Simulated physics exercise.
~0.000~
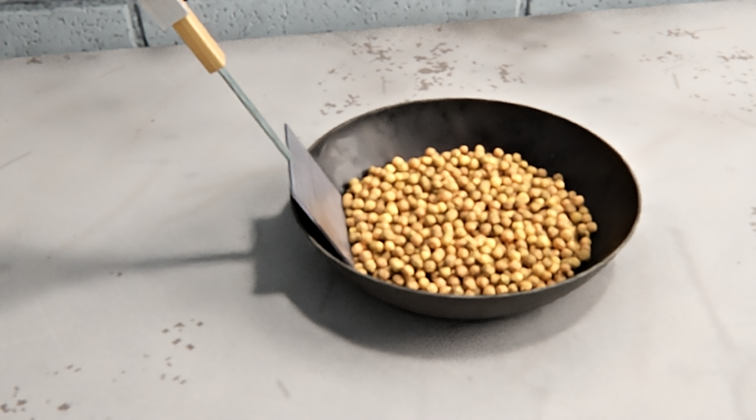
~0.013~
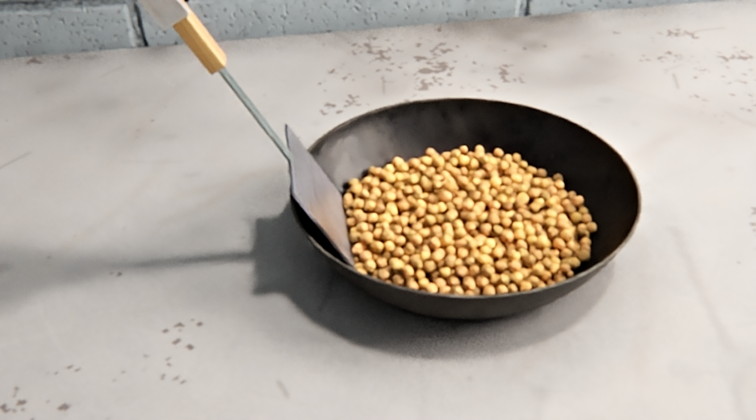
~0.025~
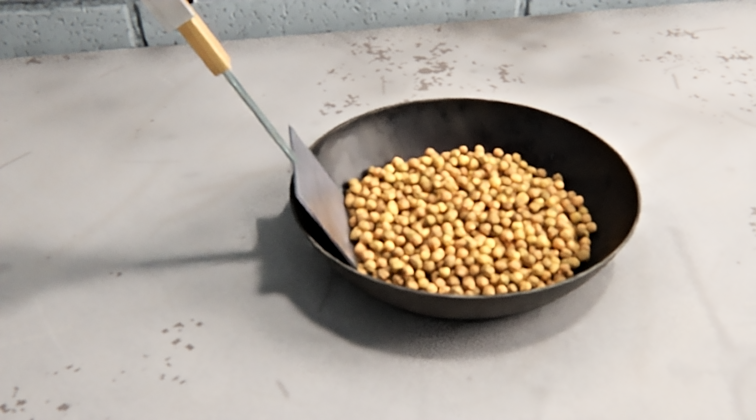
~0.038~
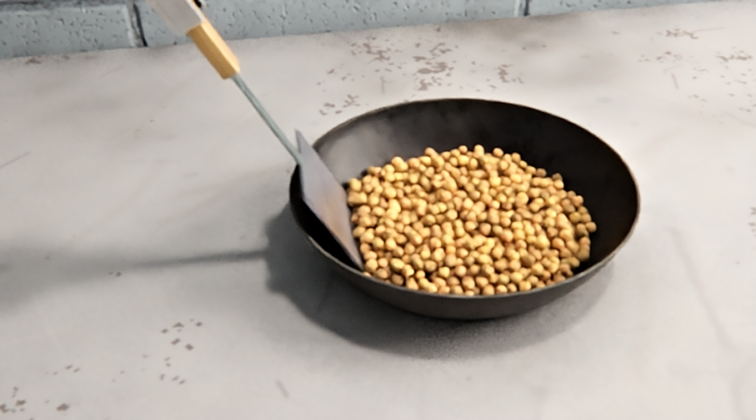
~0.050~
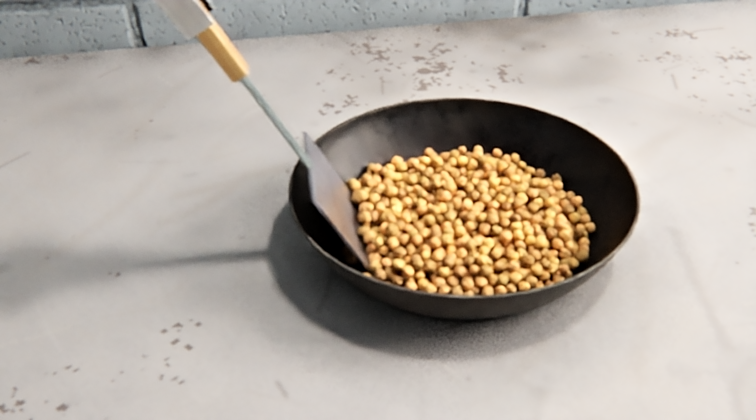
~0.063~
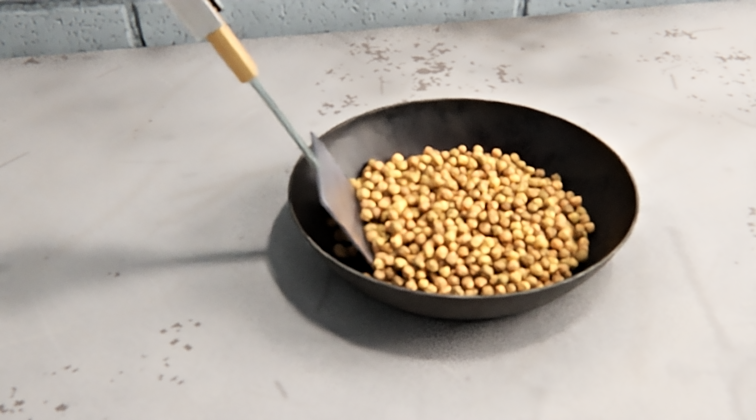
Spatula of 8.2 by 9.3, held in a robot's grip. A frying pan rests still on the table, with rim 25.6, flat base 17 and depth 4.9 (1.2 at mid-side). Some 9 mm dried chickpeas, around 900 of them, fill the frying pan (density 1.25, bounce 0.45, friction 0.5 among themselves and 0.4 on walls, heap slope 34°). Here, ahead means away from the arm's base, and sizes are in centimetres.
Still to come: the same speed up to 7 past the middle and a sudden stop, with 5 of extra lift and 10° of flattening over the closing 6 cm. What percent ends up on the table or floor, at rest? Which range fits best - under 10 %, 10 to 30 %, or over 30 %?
The range that fits: Under 10 %.
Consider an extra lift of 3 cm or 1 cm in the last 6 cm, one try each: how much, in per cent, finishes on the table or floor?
Try one gives about 0 in a hundred, try two about 0 in a hundred.
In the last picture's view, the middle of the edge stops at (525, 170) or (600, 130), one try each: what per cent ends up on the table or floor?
Respectively some 0 and 20 percent end on the table or floor.
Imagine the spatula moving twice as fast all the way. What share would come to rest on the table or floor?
I'd expect near 15 per cent.
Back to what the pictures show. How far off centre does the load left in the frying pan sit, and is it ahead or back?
I'd put it at roughly 4.5 cm toward the front.
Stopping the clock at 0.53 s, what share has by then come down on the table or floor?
Close to 0 per cent of the load.
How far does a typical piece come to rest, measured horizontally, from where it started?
Level distance of around 3 cm.
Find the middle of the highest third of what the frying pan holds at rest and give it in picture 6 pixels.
The middle lies somewhere around (567, 192).
By 0.17 s, sloping 62°, highest piece 7 above the table; 900 in the frying pan.
By 0.27 s, sloping 58°, highest piece 5 above the table; 898 in the frying pan, 1 on the table or floor, 1 on the blade or in flight.
By 0.53 s, sloping 52°, highest piece 6 above the table; 894 in the frying pan, 3 on the table or floor, 3 on the blade or in flight.
By 1.58 s, sloping 52°, highest piece 6 above the table; 894 in the frying pan, 6 on the table or floor.
Final count, 894 in the frying pan, 6 on the table or floor. That is 1 % on the table or floor.
